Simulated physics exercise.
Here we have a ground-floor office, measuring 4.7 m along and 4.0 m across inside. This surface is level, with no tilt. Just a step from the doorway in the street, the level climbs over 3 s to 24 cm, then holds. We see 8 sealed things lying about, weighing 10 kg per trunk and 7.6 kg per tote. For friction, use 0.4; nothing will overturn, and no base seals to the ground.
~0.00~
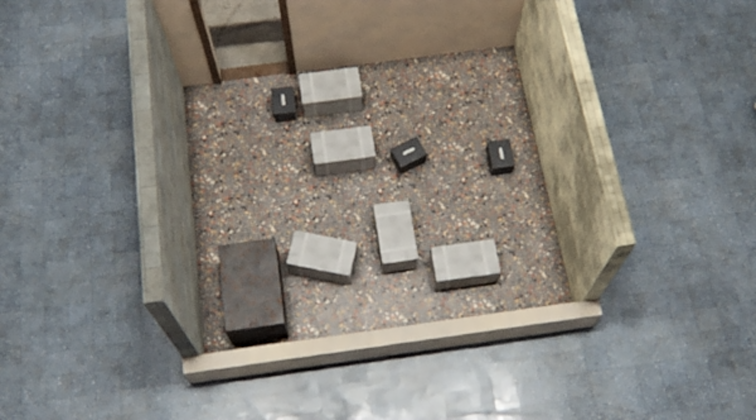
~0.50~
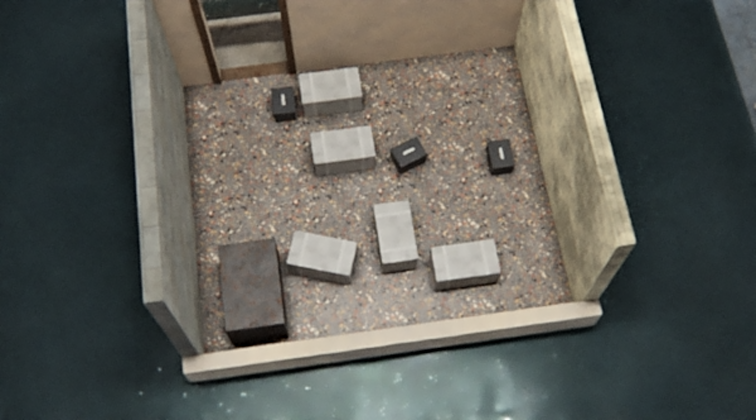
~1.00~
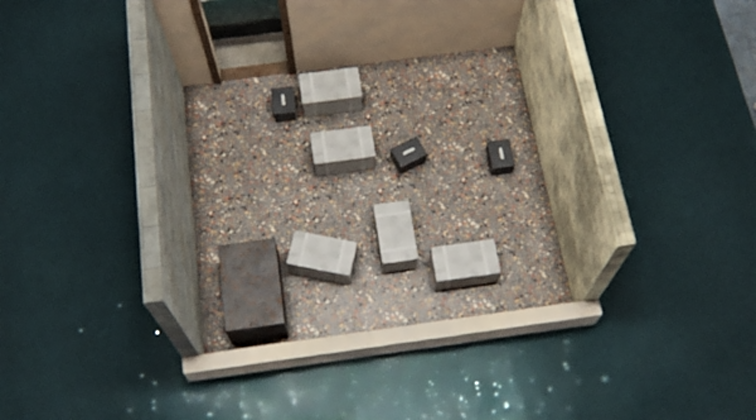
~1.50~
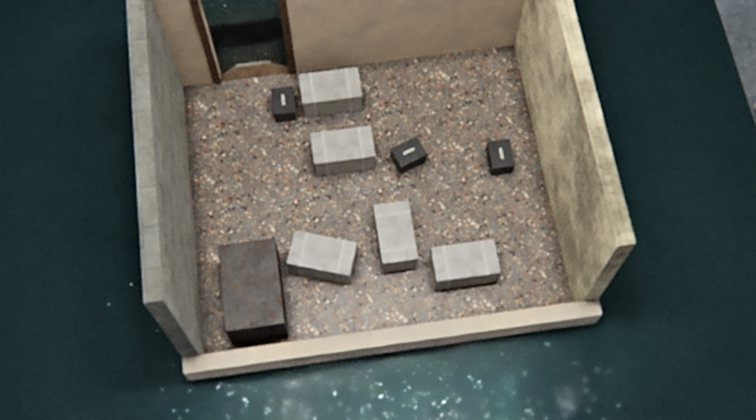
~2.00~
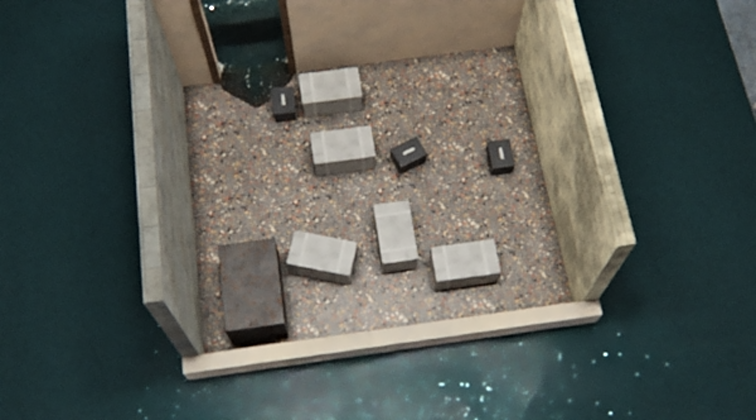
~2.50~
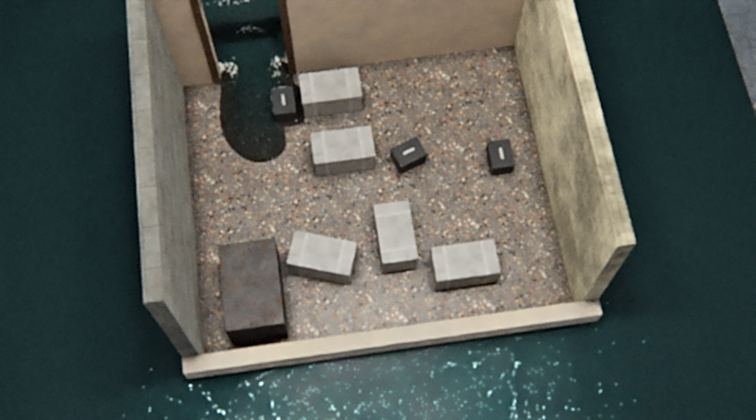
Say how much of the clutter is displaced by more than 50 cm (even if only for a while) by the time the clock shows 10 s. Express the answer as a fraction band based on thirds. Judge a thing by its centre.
The band is one third to two thirds.
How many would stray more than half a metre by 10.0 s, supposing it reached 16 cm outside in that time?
With that change, 3 of them.
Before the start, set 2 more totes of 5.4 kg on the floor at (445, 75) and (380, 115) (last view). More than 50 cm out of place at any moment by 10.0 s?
So the first ends up within that distance while the second ends up within that distance.
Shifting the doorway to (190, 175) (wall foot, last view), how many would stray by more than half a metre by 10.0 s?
Count: 8.
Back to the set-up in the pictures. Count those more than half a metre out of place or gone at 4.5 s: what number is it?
At that moment it comes to 2.
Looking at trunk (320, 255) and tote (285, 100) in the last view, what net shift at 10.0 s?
Respectively 250 and 350 cm.
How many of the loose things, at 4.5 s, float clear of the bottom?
The number is 0.
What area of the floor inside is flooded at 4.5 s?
My estimate is roughly 8.0 m2.
After 3.5 s 1 of 8 are over 50 cm from their spots; 0 afloat.
After 4.5 s 2 of 8 are over 50 cm from their spots; 0 afloat.
After 7.0 s 3 of 8 are over 50 cm from their spots; 3 afloat.
After 10.0 s 5 of 8 are over 50 cm from their spots, and 5 have been at some point; 4 afloat.
